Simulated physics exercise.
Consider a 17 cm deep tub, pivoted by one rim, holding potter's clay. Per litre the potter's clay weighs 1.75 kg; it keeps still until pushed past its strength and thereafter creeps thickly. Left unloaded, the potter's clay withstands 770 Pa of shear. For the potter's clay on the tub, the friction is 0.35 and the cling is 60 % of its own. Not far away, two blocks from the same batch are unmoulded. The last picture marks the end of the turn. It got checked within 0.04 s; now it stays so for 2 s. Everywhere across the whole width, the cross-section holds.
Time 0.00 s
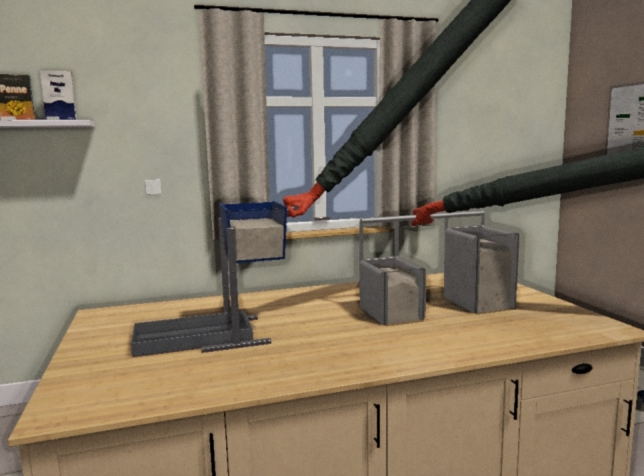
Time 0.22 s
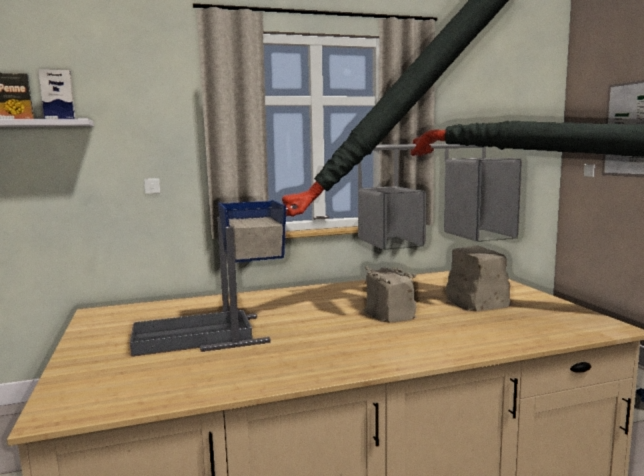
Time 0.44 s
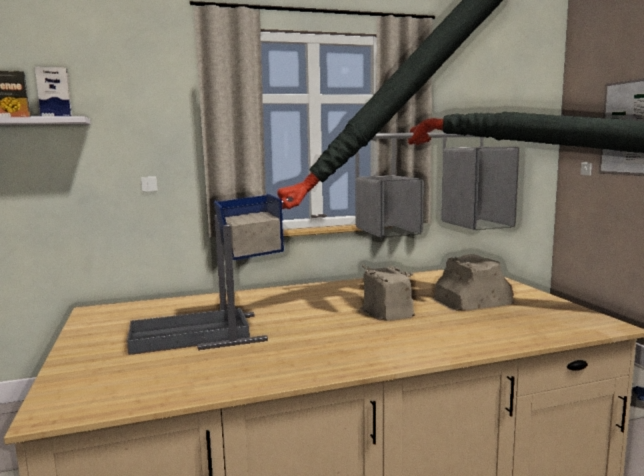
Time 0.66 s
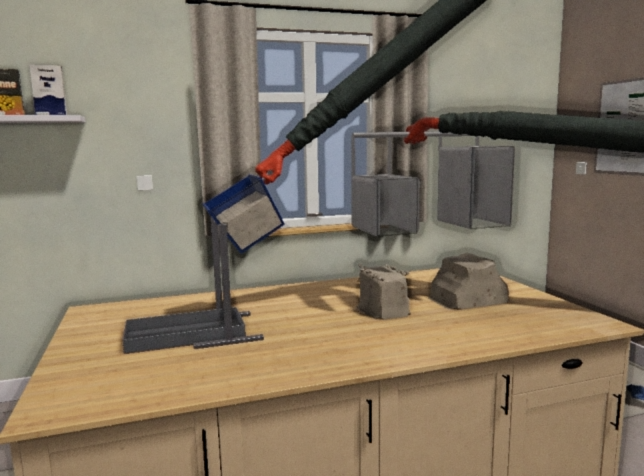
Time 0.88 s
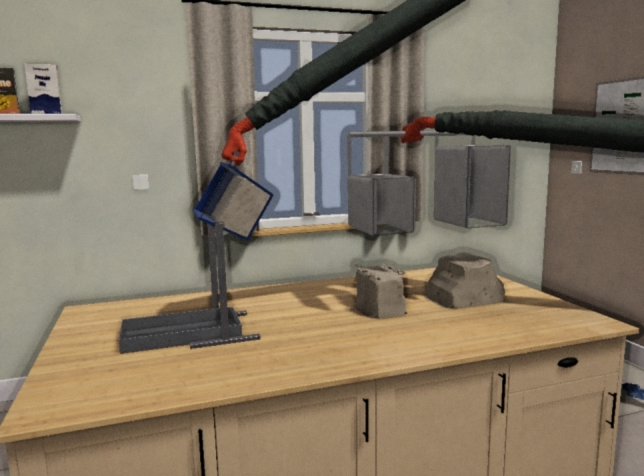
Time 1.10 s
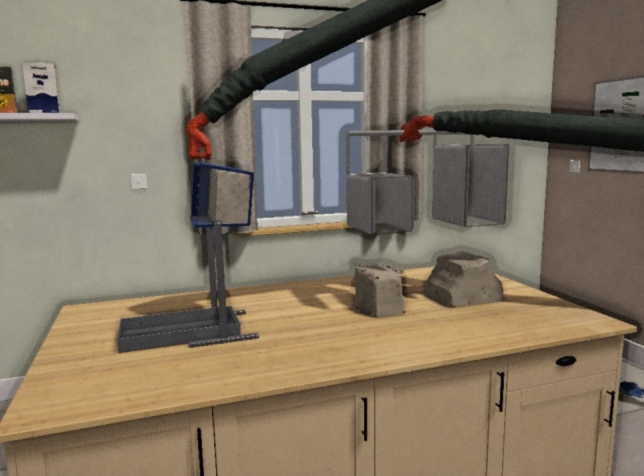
To begin with, one red-gloved hand holds a blue-rimmed tub of grey clay on a stand while another lifts two grey moulds off two blocks. The right block slumps lower and wider, the left barely changing, as the first hand tilts the tub steeply, its clay staying inside.
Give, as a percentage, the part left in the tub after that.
I would say roughly 100 per cent is left.
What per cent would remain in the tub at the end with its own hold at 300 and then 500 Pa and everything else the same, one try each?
Respectively 70 % and 100 %.
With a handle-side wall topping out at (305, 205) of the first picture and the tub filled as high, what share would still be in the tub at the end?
Roughly 60 %.
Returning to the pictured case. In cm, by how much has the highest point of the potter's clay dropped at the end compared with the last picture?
About 2 cm.
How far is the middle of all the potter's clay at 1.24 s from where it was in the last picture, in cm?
The distance comes to some 1 cm.
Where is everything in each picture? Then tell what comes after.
In the first picture, handle-side rim at (285, 208), tilt 0 degrees; top of the potter's clay at (265, 227); blocks stand 17 cm, 26 cm (left to right).
In the second picture, handle-side rim at (284, 207), tilt 0 degrees; top of the potter's clay at (264, 226); blocks stand 17 cm, 23 cm (left to right).
In the third picture, handle-side rim at (279, 200), tilt 5 degrees; top of the potter's clay at (276, 219); blocks stand 17 cm, 19 cm (left to right).
In the fourth picture, handle-side rim at (259, 179), tilt 30 degrees; top of the potter's clay at (265, 198); blocks stand 17 cm, 18 cm (left to right).
In the fifth picture, handle-side rim at (228, 166), tilt 58 degrees; top of the potter's clay at (245, 180); blocks stand 17 cm, 18 cm (left to right).
In the sixth picture, handle-side rim at (199, 166), tilt 83 degrees; top of the potter's clay at (221, 172); blocks stand 17 cm, 18 cm (left to right).
After 1.24 s, the tub is at 83 degrees and holds 100 %.
After 1.41 s, the tub is at 83 degrees and holds 100 %.
After 1.58 s, the tub is at 83 degrees and holds 100 %.
After 1.75 s, the tub is at 83 degrees and holds 100 %.
After 3.10 s, at the end, the tub is at 83 degrees and holds 100 %.
